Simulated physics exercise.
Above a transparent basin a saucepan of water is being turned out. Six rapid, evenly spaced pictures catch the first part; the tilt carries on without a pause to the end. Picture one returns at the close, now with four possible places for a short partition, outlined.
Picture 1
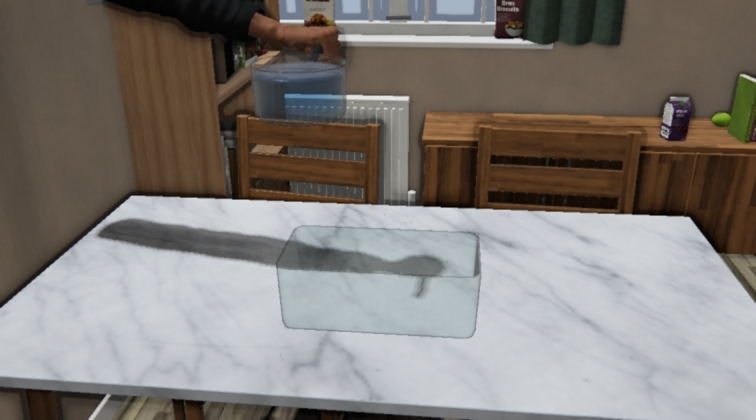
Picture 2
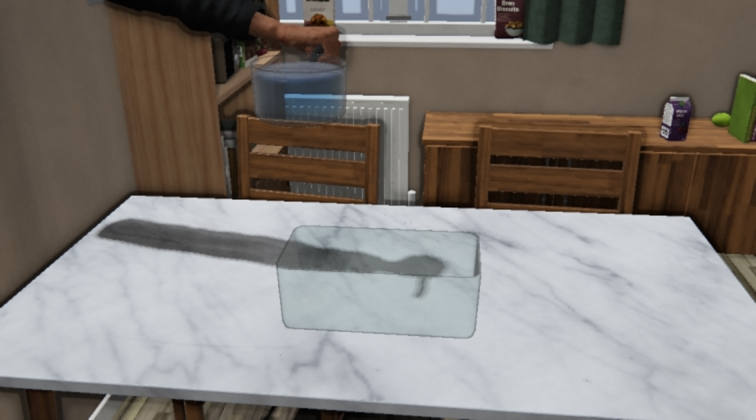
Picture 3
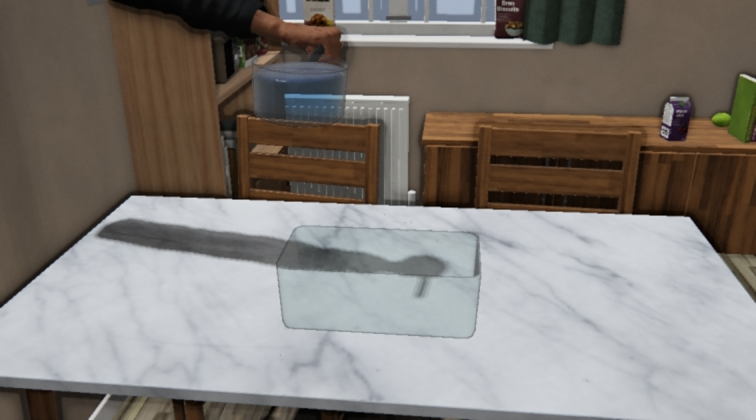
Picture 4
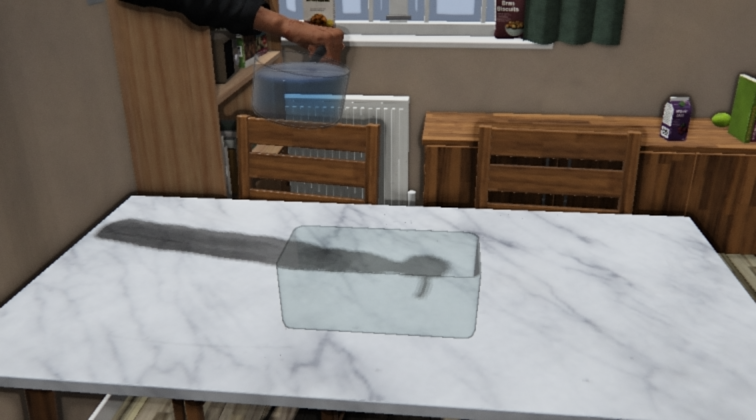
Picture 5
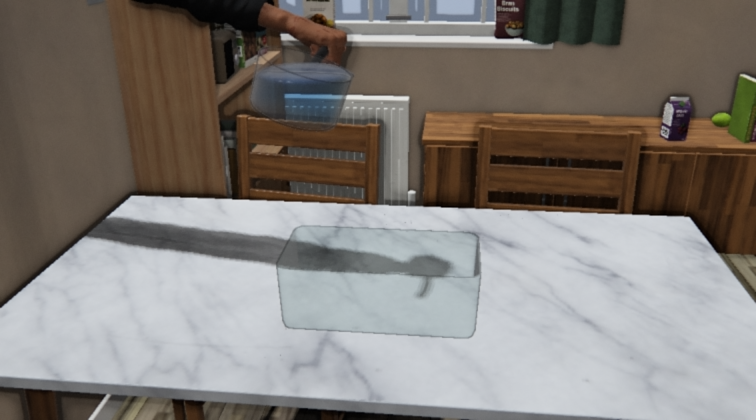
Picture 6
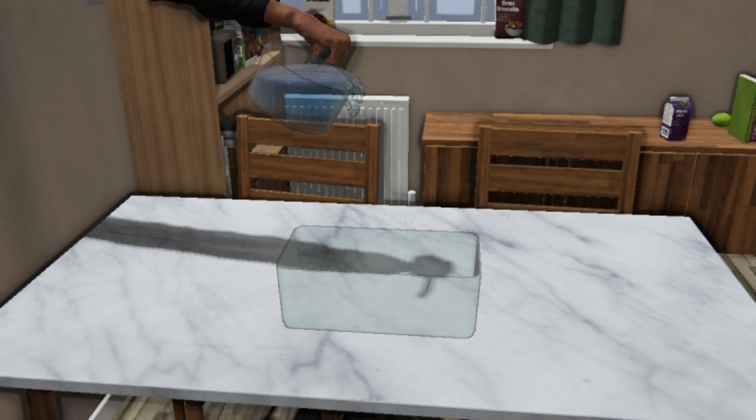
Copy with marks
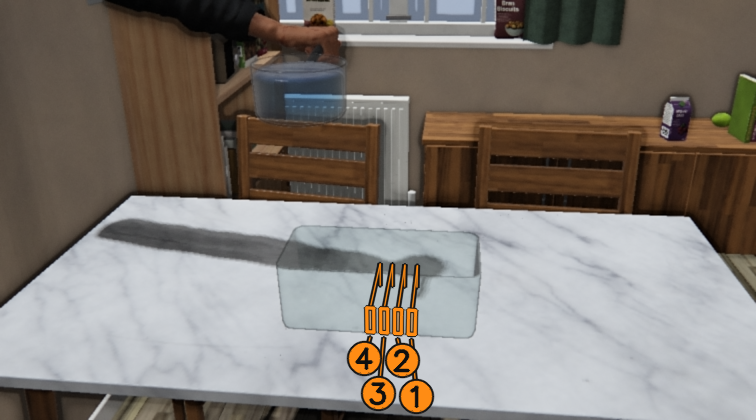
A hand held a see-through pan of water above and behind a clear basin on a marble table, kept it nearly still, then slowly tilted it until water just came over the lip.
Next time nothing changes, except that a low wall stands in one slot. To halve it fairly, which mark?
Place 1.
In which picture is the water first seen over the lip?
In picture 5.
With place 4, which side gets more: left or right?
More ends on the right.
On the marked copy, 1 at (411, 339); 2 at (397, 338); 3 at (383, 337); 4 at (370, 337).
Choosing 1, about 49 % ends left of the wall and 49 % right of it.
Choosing 2, about 34 % ends left of the wall and 63 % right of it.
Choosing 3, about 22 % ends left of the wall and 76 % right of it.
Choosing 4, about 9 % ends left of the wall and 89 % right of it.
